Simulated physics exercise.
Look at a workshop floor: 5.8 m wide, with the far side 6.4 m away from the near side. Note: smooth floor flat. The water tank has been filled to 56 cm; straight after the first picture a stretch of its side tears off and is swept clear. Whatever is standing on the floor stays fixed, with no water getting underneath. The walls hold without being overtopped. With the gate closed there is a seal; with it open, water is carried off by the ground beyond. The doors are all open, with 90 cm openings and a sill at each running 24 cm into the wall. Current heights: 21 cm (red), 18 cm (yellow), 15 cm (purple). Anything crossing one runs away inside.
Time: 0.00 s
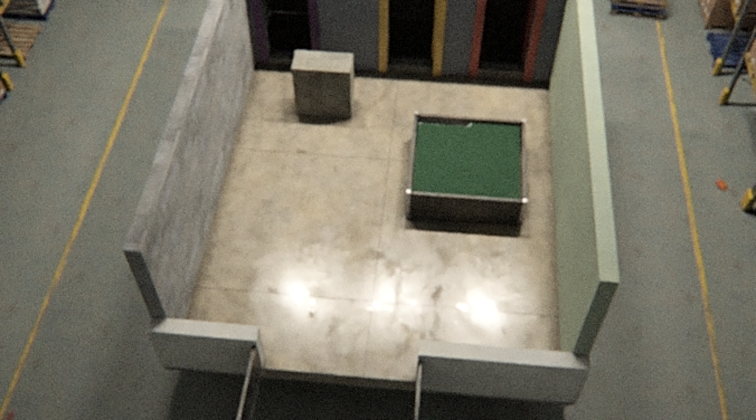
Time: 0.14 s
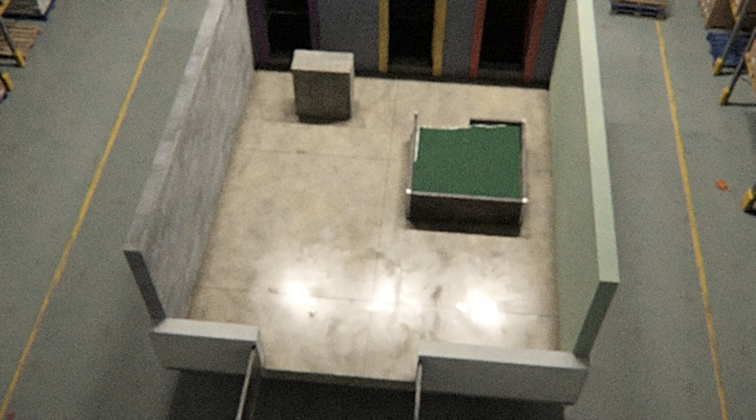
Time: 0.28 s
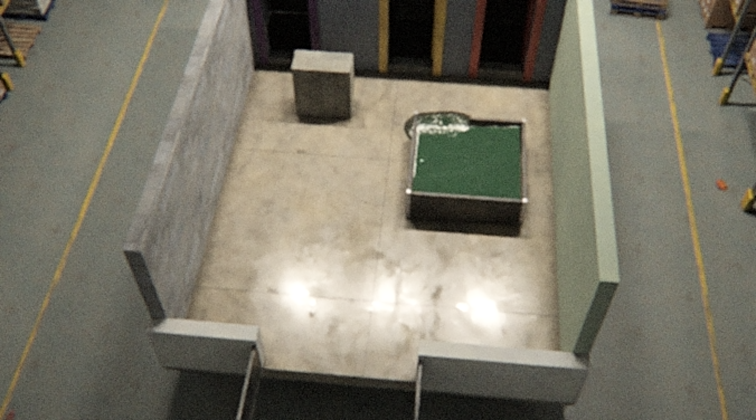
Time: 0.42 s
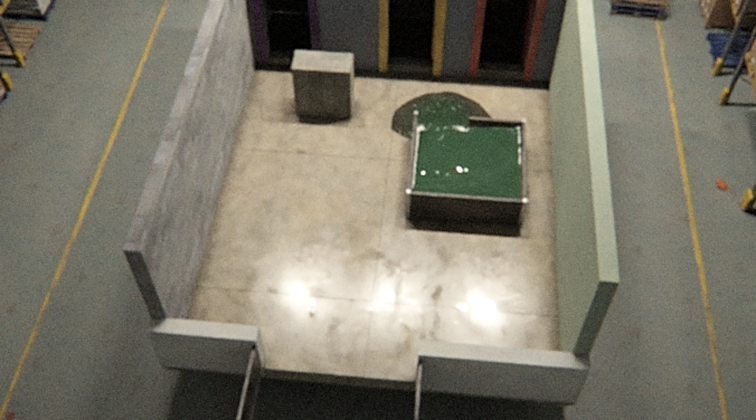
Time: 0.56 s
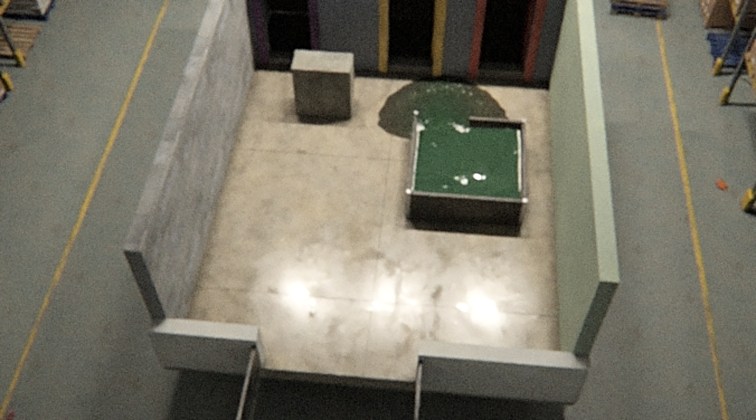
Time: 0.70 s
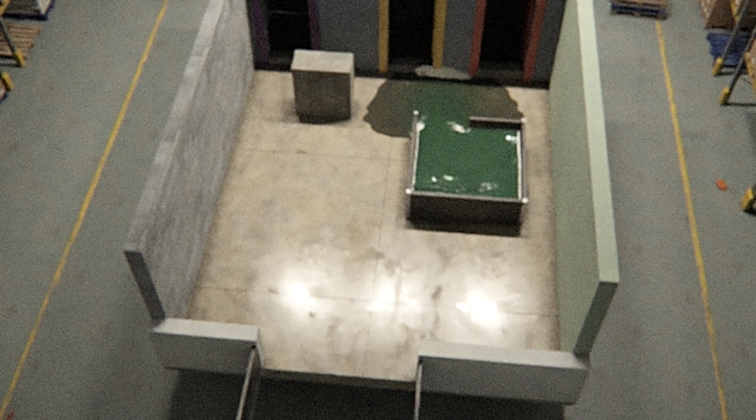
On a workshop floor between two low walls, a square tank of green water stands still near a grey block. Part of its far side vanishes, and water pours out through the gap, spreading in a dark, widening puddle across the pale floor until it touches the yellow doorway at the back.
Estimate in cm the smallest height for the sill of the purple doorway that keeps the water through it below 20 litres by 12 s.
I would say 12.5 cm.
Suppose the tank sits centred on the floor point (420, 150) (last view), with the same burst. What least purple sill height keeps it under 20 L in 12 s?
Close to 12.5 cm would do it.
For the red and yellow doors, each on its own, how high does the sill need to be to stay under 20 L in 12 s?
About 14.0 cm at red and 23 cm at yellow.
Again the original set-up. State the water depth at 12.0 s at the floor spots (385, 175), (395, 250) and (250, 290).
Taking the spots in order: About 3, 4 and 5 centimetres.
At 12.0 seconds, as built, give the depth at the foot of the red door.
About 5.0 cm.
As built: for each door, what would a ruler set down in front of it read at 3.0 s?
Depth at red 13 cm, at yellow 20 cm, at purple 7 cm.
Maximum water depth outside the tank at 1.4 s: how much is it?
Around 32 centimetres.
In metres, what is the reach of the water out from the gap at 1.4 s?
About 2.8 metres out.
After 1.4 s water covers 15 % of the floor, deepest (32 cm) near (437, 78); it has not reached the purple door.
After 3.0 s water covers 25 % of the floor, deepest (25 cm) near (251, 85); 7 cm at the purple door, 0 litres in over its 15 cm sill.
After 12.0 s water covers 100 % of the floor, deepest (8 cm) near (253, 78); 7 cm at the purple door, 9 litres in over its 15 cm sill.
At the purple door as built, the water arrived by 1.7 s and peaked near 17 cm at 4.2 s.
Run again over the same 12 s with other heights there, 31 litres in over 11 cm, 9 litres over 15 cm. The limit of 20 litres is kept from about 12.5 cm up.
